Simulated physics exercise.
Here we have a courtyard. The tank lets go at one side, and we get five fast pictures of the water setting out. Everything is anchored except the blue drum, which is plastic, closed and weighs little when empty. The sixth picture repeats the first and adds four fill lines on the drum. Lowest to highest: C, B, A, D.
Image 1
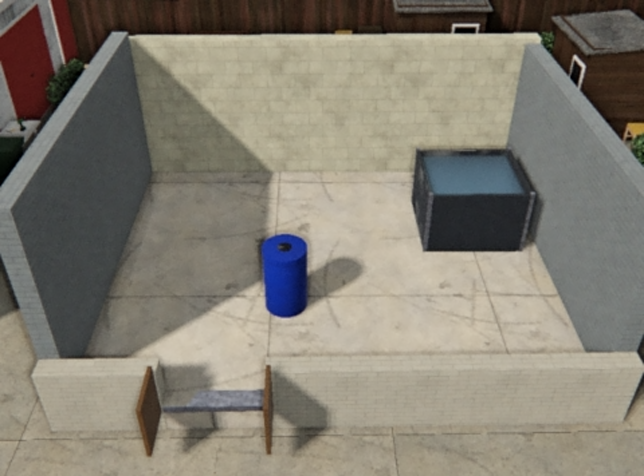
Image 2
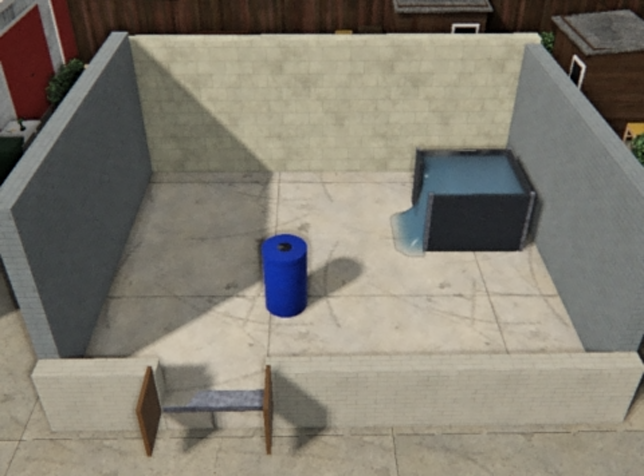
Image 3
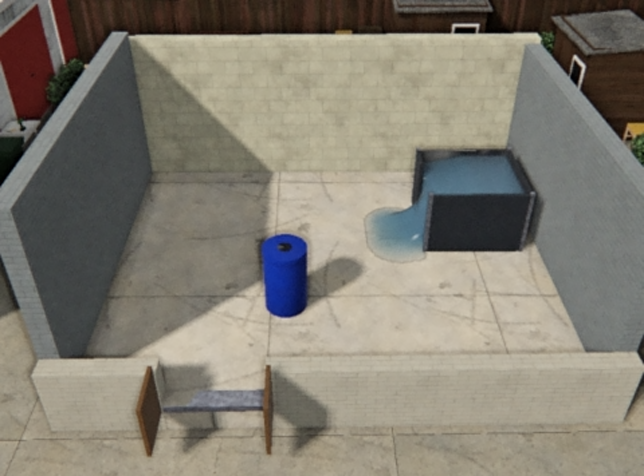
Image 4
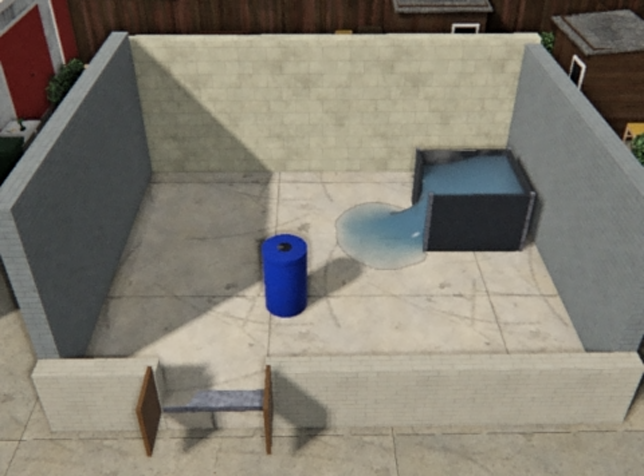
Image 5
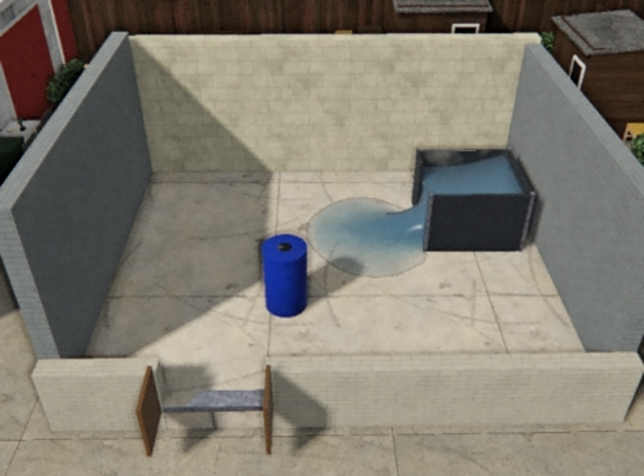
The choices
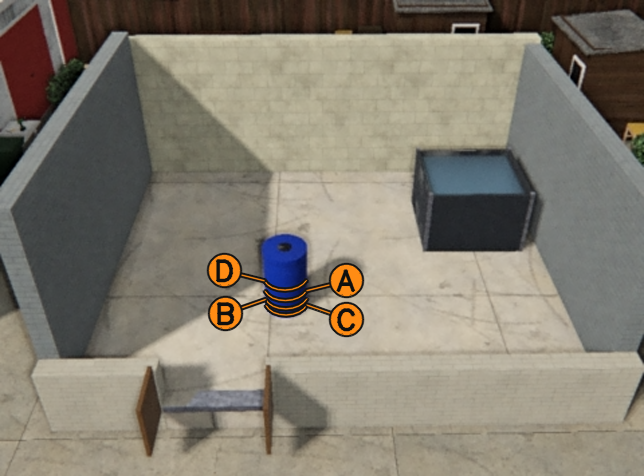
Walled courtyard with water pouring from the left side of a dark open-topped tank and spreading leftward across paving near a blue drum.
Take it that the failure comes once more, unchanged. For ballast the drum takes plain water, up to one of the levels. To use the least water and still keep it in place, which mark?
A is the one.
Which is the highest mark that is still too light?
Mark B.
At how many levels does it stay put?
Two of them.
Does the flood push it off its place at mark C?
Yes, that goes wrong.
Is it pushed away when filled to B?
Yes.
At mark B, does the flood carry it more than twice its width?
No, it does not.
In orange, A at (285, 300); B at (285, 308); C at (286, 315); D at (285, 290); from the bottom up C, B, A, D.
With A, it does not move.
With B, it is pushed about its own width away.
With C, it is pushed about 3 times its own width away.
With D, it does not move.
